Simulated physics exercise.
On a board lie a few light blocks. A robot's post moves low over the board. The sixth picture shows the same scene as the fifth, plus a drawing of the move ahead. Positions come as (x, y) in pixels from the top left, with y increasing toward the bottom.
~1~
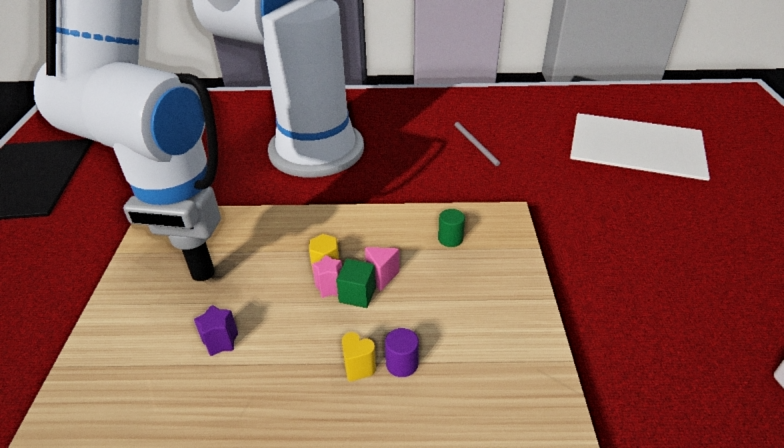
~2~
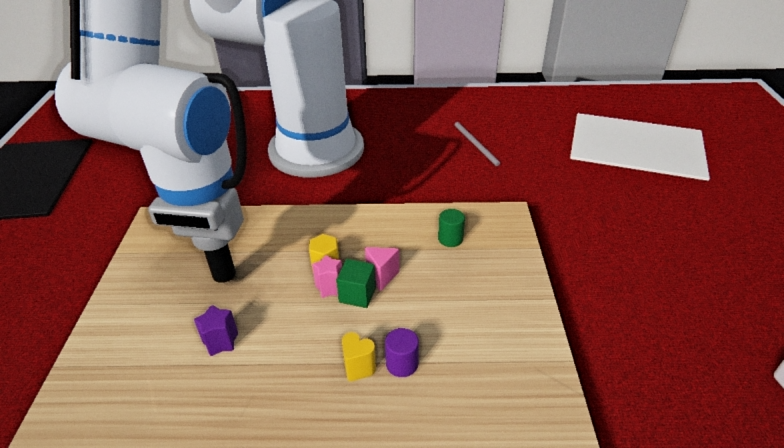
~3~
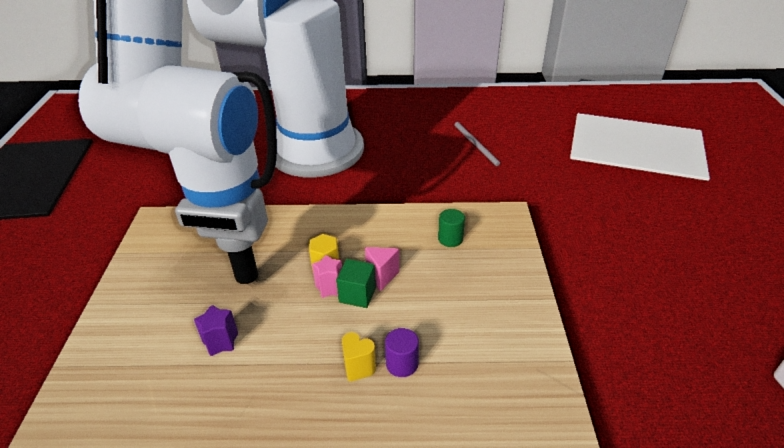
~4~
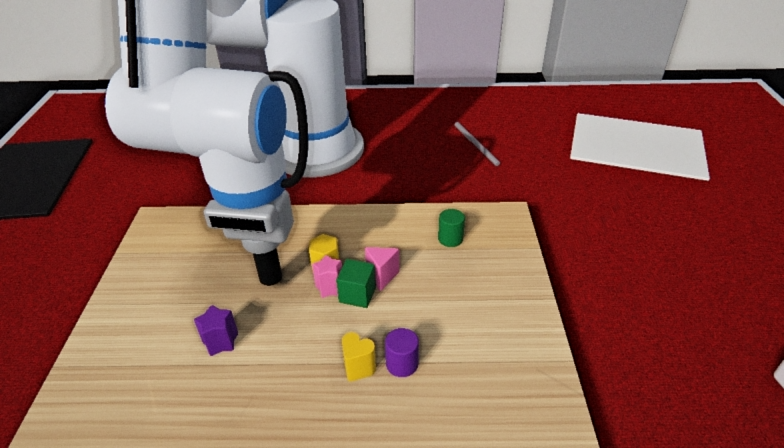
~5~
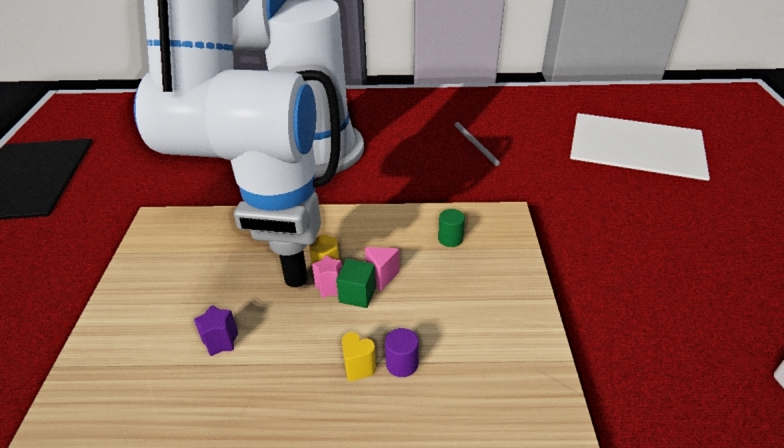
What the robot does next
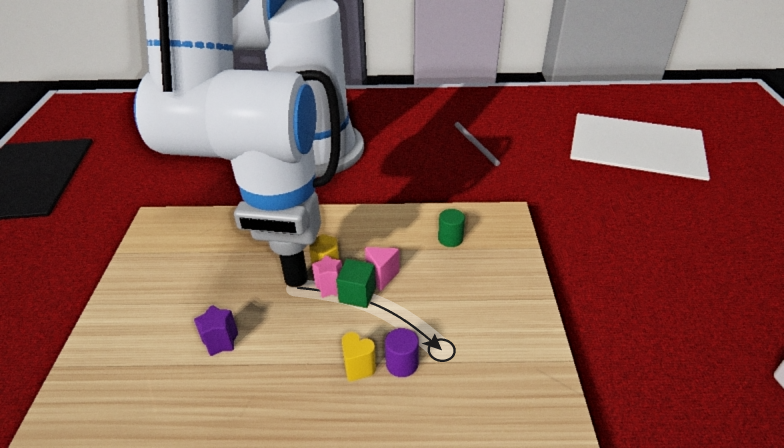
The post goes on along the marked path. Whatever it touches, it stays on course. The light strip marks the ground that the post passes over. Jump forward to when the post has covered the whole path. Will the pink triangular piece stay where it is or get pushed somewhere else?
At the end of the path, it will have moved.
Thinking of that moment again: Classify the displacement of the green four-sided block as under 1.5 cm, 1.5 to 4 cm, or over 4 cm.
Offset: Above 4 cm.
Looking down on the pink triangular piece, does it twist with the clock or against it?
It makes a counterclockwise turn.
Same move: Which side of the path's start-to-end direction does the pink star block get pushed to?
Heads left.
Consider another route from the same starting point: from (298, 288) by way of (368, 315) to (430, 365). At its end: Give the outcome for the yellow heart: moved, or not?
At the end, its place is the same.
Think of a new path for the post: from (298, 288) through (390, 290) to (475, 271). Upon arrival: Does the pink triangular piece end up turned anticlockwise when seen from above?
Yes.
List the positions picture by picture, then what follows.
In the first picture, tip of the post (203, 274), middles of tops, yellow six-sided block (323, 243), pink star block (327, 265), green four-sided block (356, 271), pink triangular piece (381, 254).
In the second picture, post (224, 275), nothing pushed.
In the third picture, post (247, 276), nothing pushed.
In the fourth picture, post (271, 278), nothing pushed.
In the fifth picture, post (296, 279), yellow six-sided block (323, 243), pink star block (327, 265), green four-sided block (356, 271), pink triangular piece (381, 254).
The line goes from (298, 288) via (350, 296) and (399, 317), ending at (442, 350).
The first path, step by step. One third of the way, post (350, 288); pink star block (369, 265); green four-sided block (395, 277); pink triangular piece (388, 253), turned 40° anticlockwise.
Two thirds of the way, post (398, 308); pink star block (384, 265), turned 40° anticlockwise; green four-sided block (415, 276), turned 30° clockwise; pink triangular piece (393, 248), turned 45° anticlockwise.
At the end, post (442, 342); yellow six-sided block unmoved; pink star block (384, 265), turned 40° anticlockwise; green four-sided block (415, 276), turned 30° clockwise; pink triangular piece (393, 248), turned 45° anticlockwise.
